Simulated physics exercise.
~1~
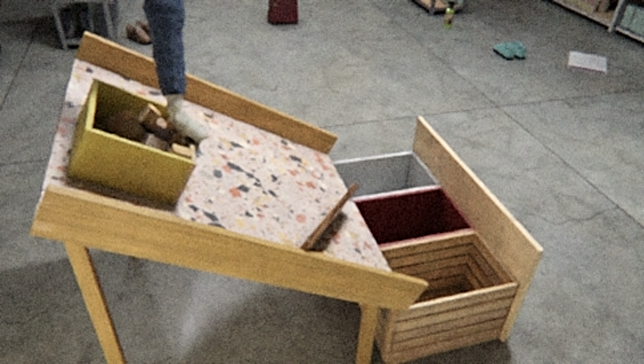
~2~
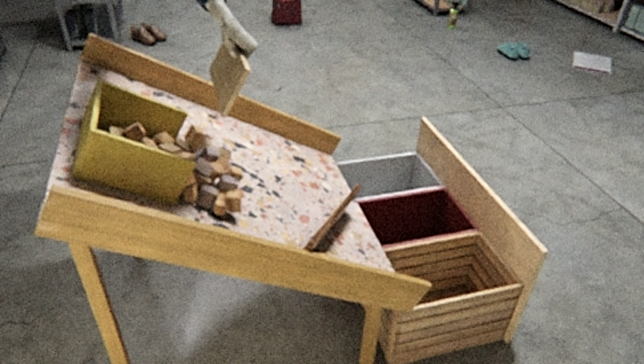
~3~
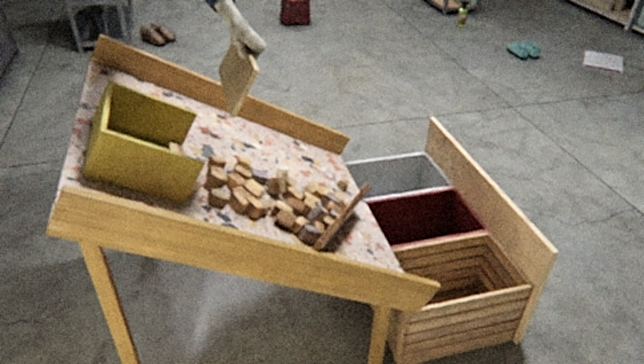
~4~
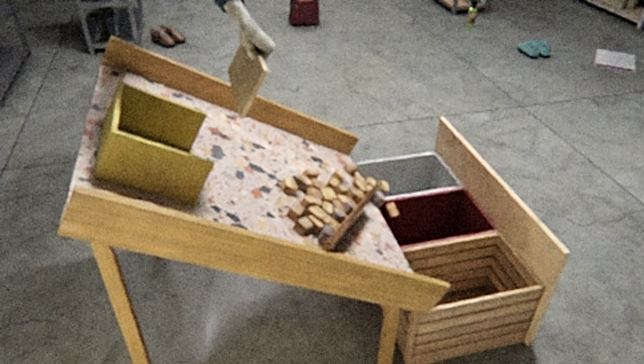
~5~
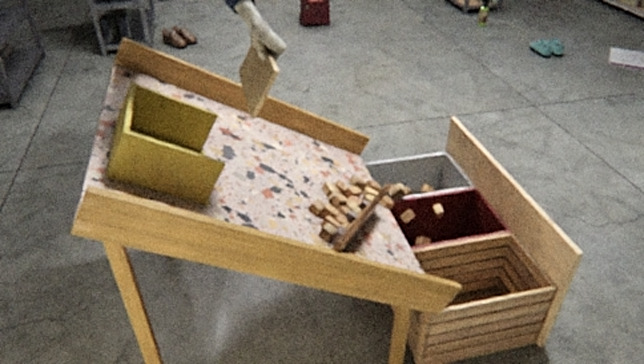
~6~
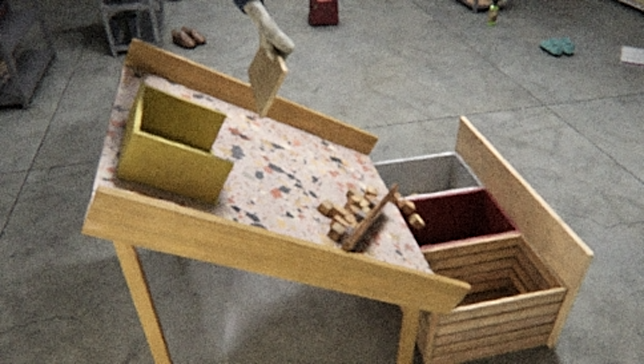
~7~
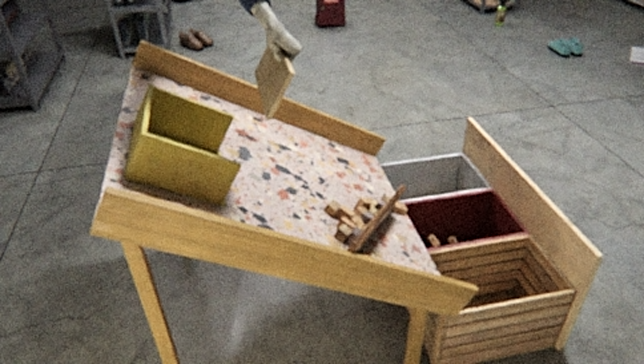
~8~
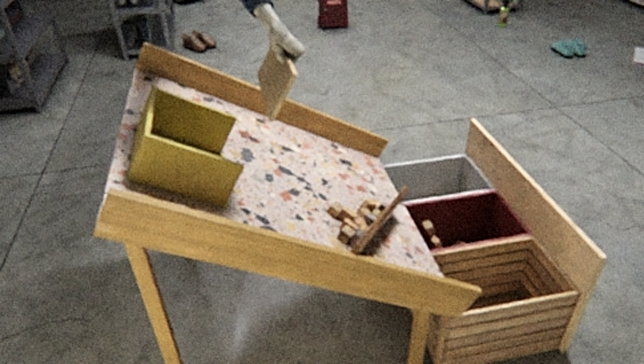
Gloved hand lifting a gate from a yellow pen, wooden offcuts tumbling down a speckled sloping table, some dropping into tubs, others stopping at an angled board.
